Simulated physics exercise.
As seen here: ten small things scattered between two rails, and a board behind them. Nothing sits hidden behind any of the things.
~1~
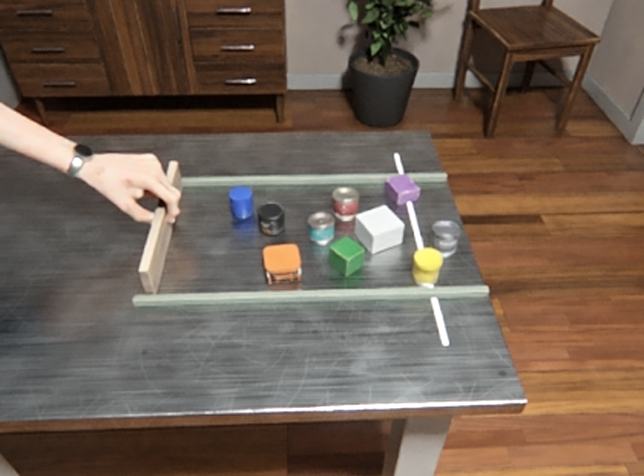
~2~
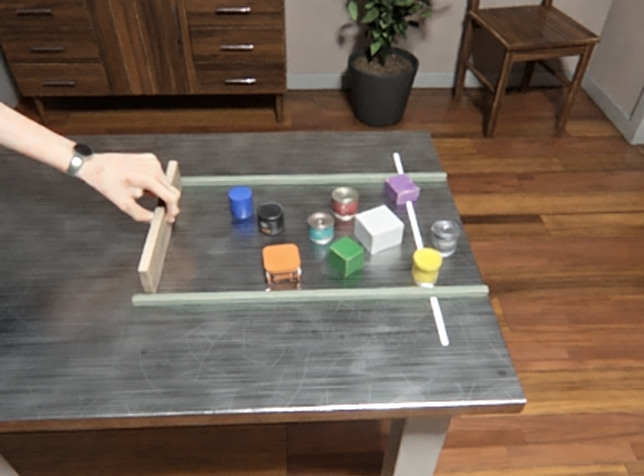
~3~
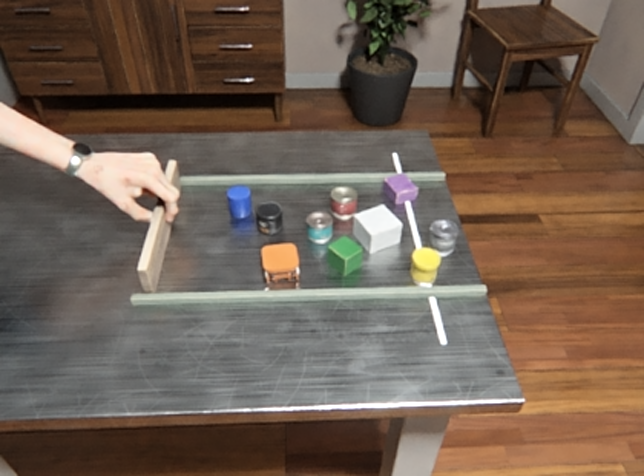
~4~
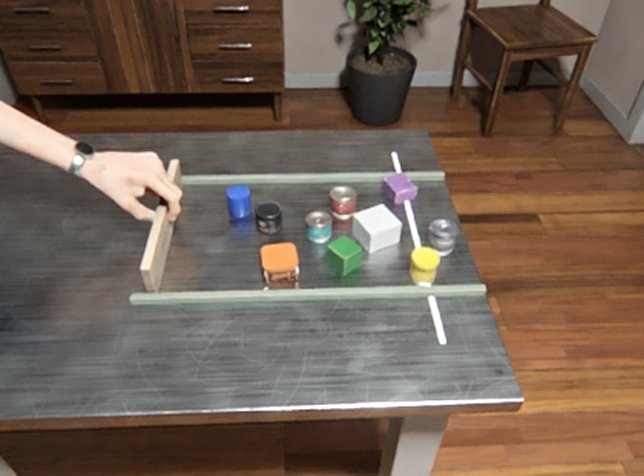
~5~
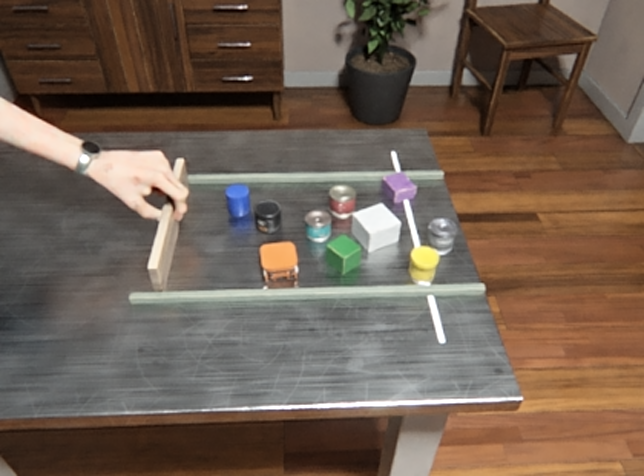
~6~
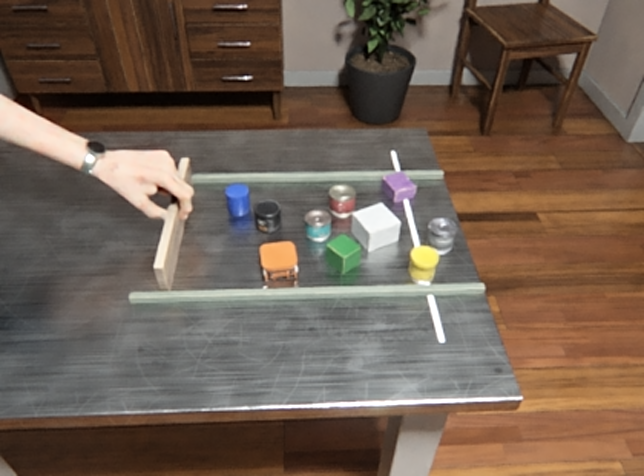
A hand slides a wooden board slightly right between two rails toward ten small objects.
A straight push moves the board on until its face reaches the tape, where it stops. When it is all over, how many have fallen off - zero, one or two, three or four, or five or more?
Band: One faller or a pair.
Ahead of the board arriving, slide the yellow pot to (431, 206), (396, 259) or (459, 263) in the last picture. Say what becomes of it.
In order, the yellow pot leaves the top; leaves the top; leaves the top.
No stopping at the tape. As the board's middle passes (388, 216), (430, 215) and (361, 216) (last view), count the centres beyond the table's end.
That makes 0, 5, 0.
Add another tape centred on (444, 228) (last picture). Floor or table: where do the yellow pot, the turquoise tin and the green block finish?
The yellow pot tumbles off, the turquoise tin does not fall, the green block goes over.
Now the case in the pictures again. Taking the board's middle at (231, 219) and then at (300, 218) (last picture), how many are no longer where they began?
First 1, after that 5.
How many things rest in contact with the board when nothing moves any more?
5 in contact.
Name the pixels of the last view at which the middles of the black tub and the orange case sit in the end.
You'll see the black tub at (424, 211), with the orange case at (439, 258).
A little later, none off yet; grey pot at rest near (441, 235); yellow pot at rest near (423, 265); purple block at rest near (398, 187).
Next, none off yet; grey pot at rest near (441, 235); yellow pot moving near (426, 265); purple block at rest near (398, 187).
When it is over, the number that fall off is one or two; down, yellow pot and grey pot.
